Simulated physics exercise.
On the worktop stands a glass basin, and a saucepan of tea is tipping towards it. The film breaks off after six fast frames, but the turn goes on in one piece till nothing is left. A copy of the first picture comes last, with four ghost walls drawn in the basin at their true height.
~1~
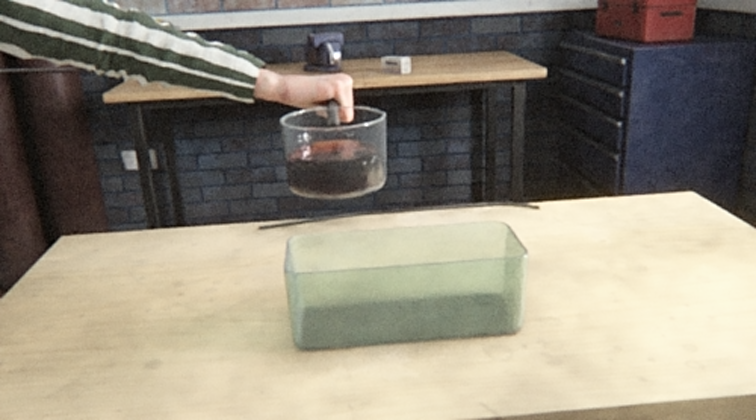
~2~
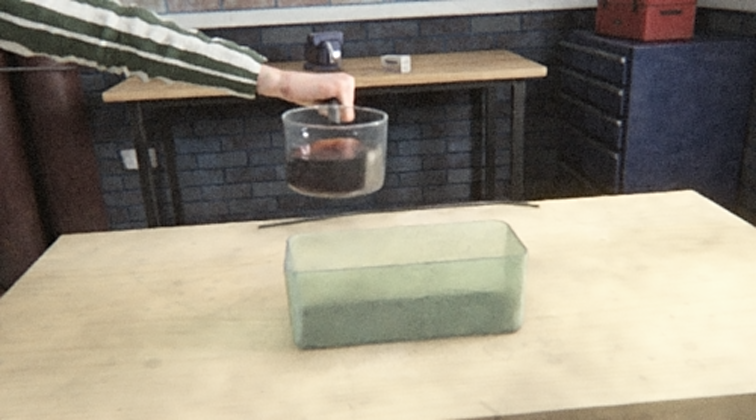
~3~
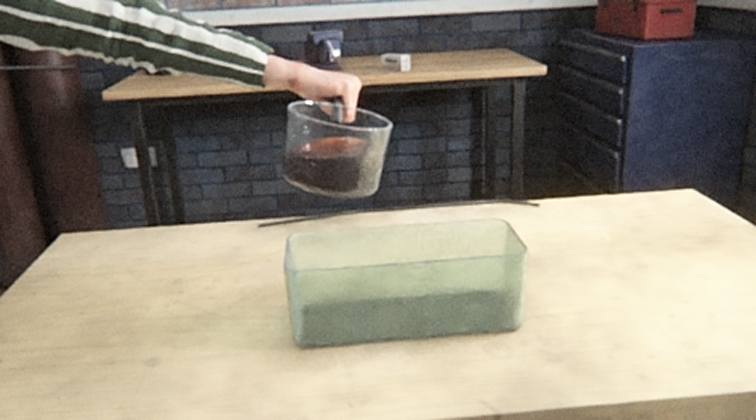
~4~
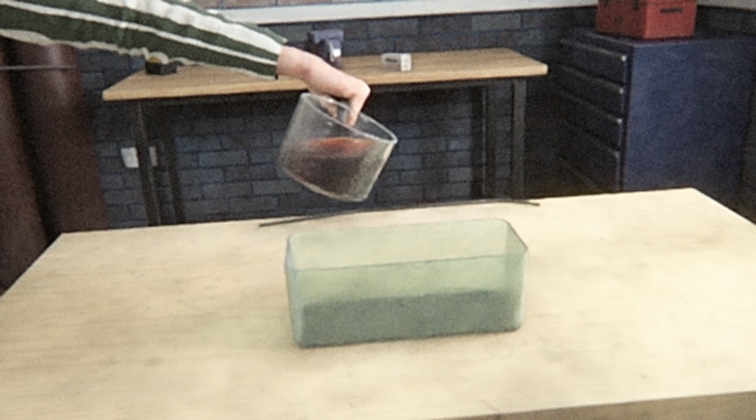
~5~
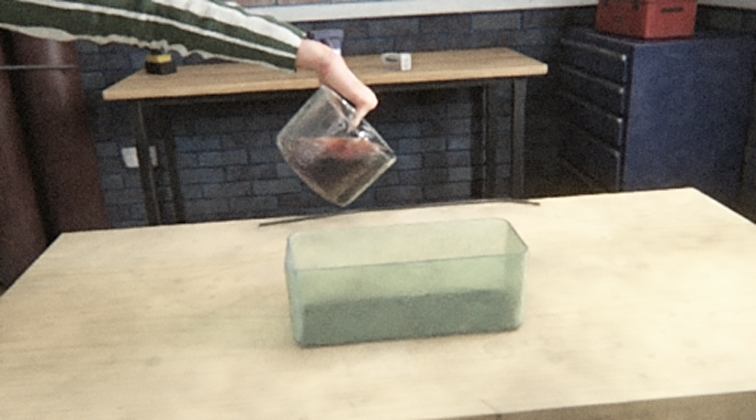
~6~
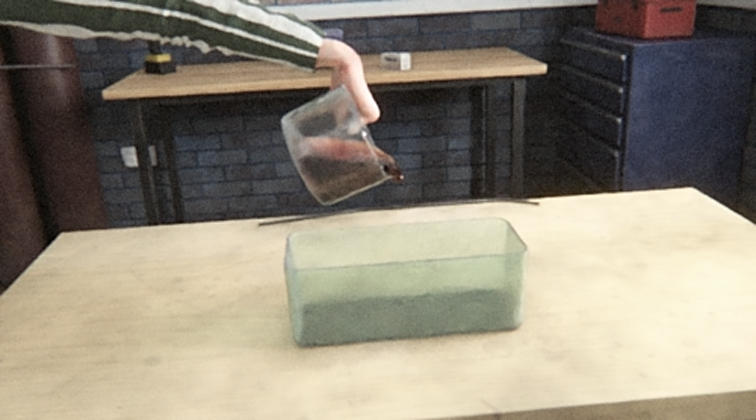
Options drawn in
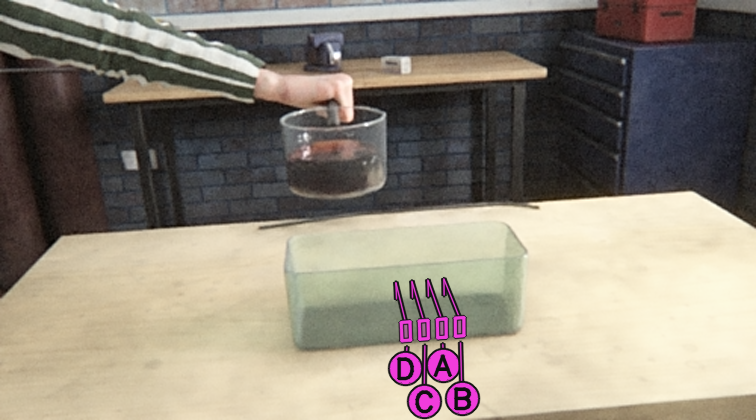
A hand in a green-and-white striped sleeve, reaching in from the left, holds a clear saucepan of dark reddish-brown tea above a pale green glass basin on a light wooden worktop. Behind, seen from slightly above by a still camera, are a wooden bench, a dark brick wall and blue drawers topped by a red box. The saucepan starts upright, tilts steadily rightward, and tea finally slips over its lip.
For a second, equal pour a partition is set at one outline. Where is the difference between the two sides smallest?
Take C.
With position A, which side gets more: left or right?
The left side.
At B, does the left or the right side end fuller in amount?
More ends on the left.
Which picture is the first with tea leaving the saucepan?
Picture 6.
On the marked copy, A at (442, 344); B at (460, 342); C at (424, 345); D at (406, 347).
Choosing A, about 72 % ends left of the wall and 24 % right of it; 4 % is lost outside.
Choosing B, about 80 % ends left of the wall and 16 % right of it; 4 % is lost outside.
Choosing C, about 46 % ends left of the wall and 53 % right of it.
Choosing D, about 19 % ends left of the wall and 79 % right of it.
